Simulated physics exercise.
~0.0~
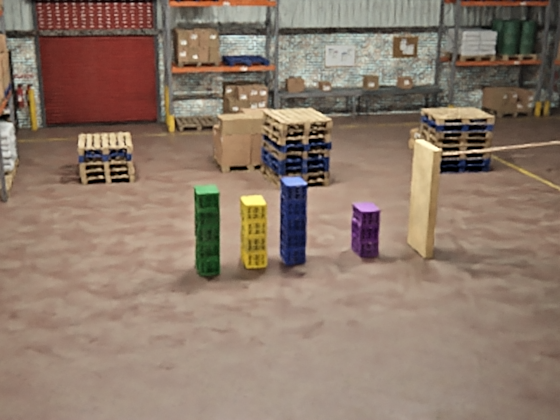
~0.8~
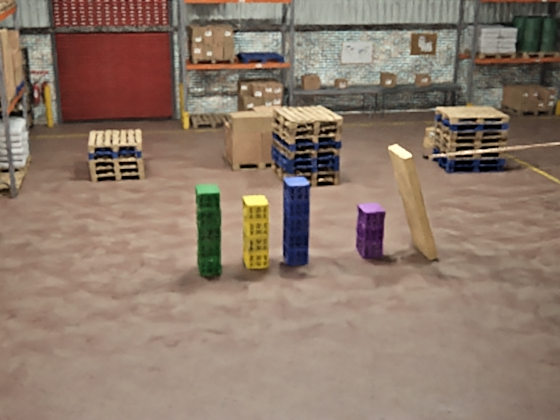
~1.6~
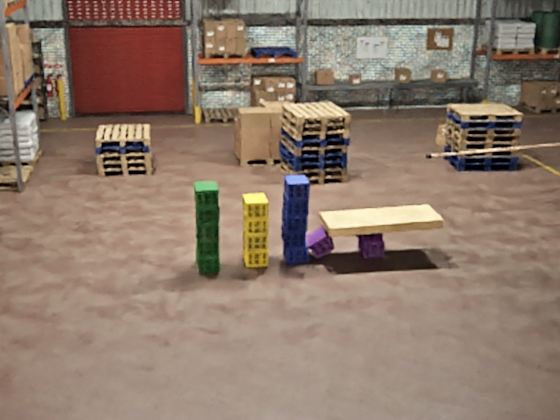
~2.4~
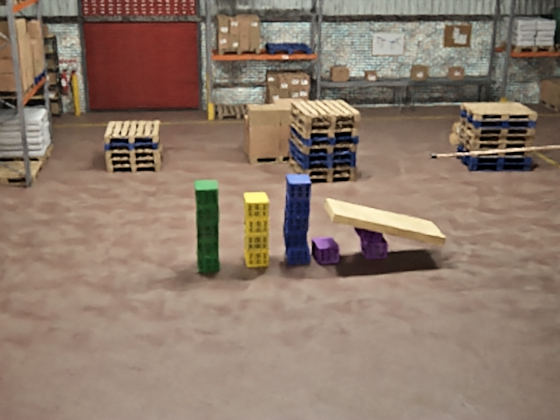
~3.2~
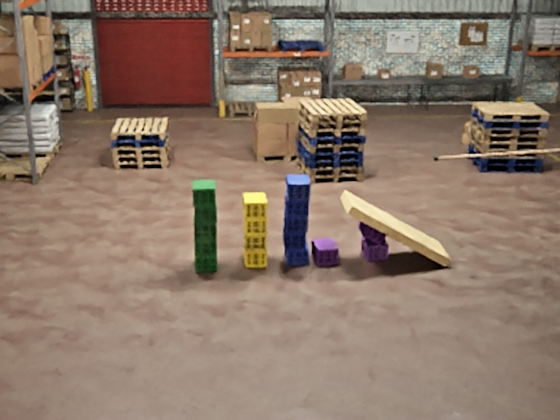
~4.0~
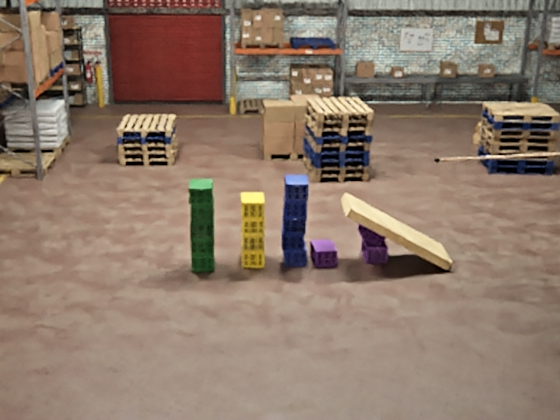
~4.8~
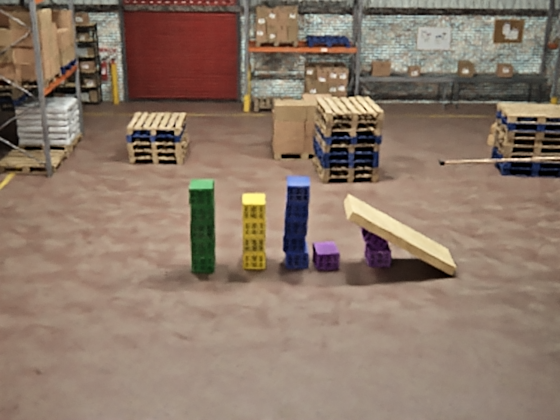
Wooden board toppling left onto a short purple crate stack, knocking one crate down, then tilting to rest as taller stacks stand.
